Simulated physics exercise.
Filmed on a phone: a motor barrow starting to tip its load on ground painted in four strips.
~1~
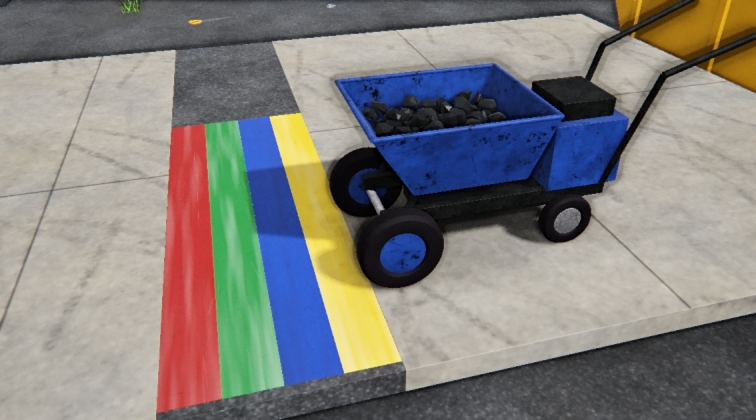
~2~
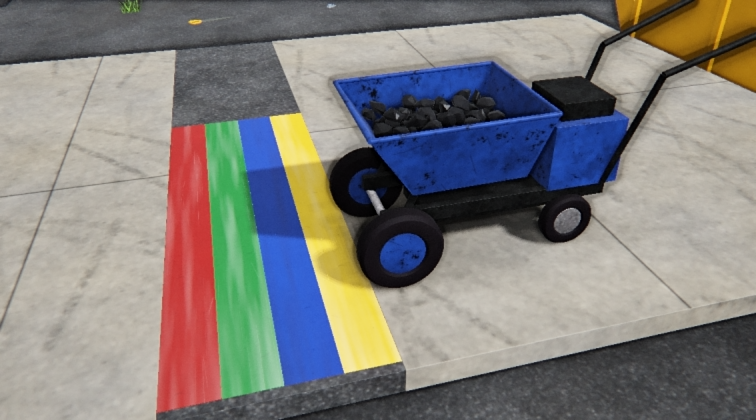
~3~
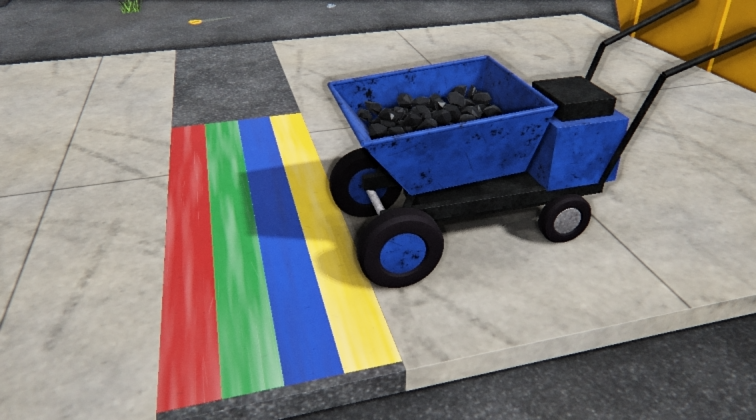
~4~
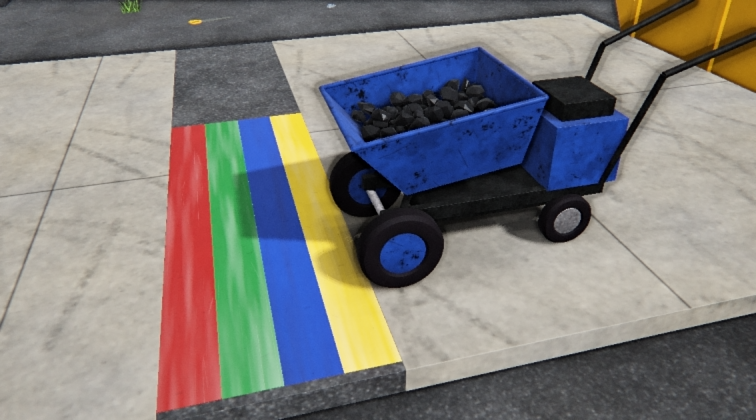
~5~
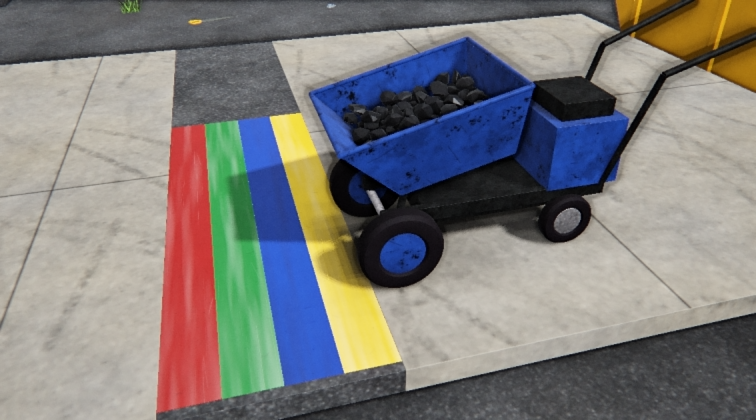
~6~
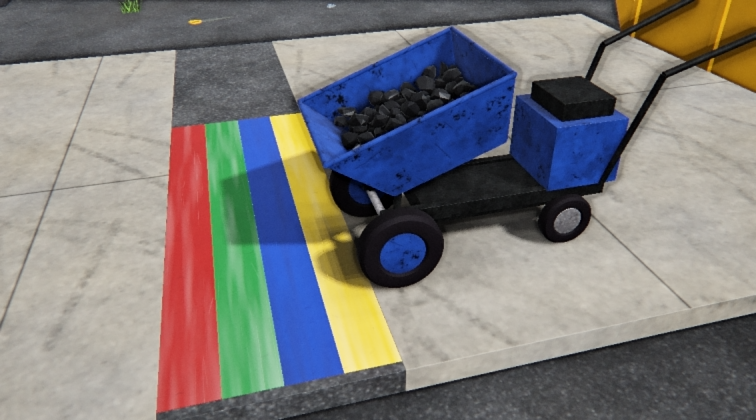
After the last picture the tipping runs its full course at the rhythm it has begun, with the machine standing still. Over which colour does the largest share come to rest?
The heap favours the green strip.
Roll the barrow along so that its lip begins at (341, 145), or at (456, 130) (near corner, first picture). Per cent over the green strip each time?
About 30 and 20 per cent.
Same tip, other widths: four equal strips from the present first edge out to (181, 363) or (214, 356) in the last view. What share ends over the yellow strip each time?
First some 0, then 0 per cent.
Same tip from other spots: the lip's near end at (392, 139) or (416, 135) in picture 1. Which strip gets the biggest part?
At the first place green, at the second that blue strip.
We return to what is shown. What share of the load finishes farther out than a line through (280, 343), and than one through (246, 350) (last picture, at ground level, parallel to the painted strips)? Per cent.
Near 80 % and 60 %.
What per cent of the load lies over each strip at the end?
In per cent, yellow strip 0, blue strip 10, green strip 45 and red strip 25.
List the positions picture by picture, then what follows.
Lip of the skip at (373, 141), level; top of the load at (433, 123), lumps of coal; yellow strip at (358, 323); blue strip at (304, 333); green strip at (248, 344); red strip at (189, 356), in the first frame.
Lip of the skip at (370, 142), tipped barely; top of the load at (432, 122), in the second frame.
Lip of the skip at (364, 144), tipped barely; top of the load at (451, 113), in the third frame.
Lip of the skip at (353, 149), tipped a little; top of the load at (464, 110), in the fourth frame.
Lip of the skip at (340, 156), tipped a little; top of the load at (454, 104), in the fifth frame.
Lip of the skip at (326, 166), tipped clearly; top of the load at (442, 98); yellow strip at (358, 323); blue strip at (304, 333); green strip at (248, 344); red strip at (189, 356), in the sixth frame.
Soon after the last picture, skip tipped steeply; all in the skip.
A little later, skip tipped right over; nearly all in the skip; a small part over the green strip; a stray few over the red strip; a stray few falling.
Later still, skip tipped right over; about a third in the skip; a stray few over the blue strip; about a third over the green strip; about a quarter over the red strip; a small part off the paint.
By the end, skip tipped right over; a small part in the skip; none over the yellow strip; a small part over the blue strip; about half over the green strip; about a quarter over the red strip; a small part off the paint.
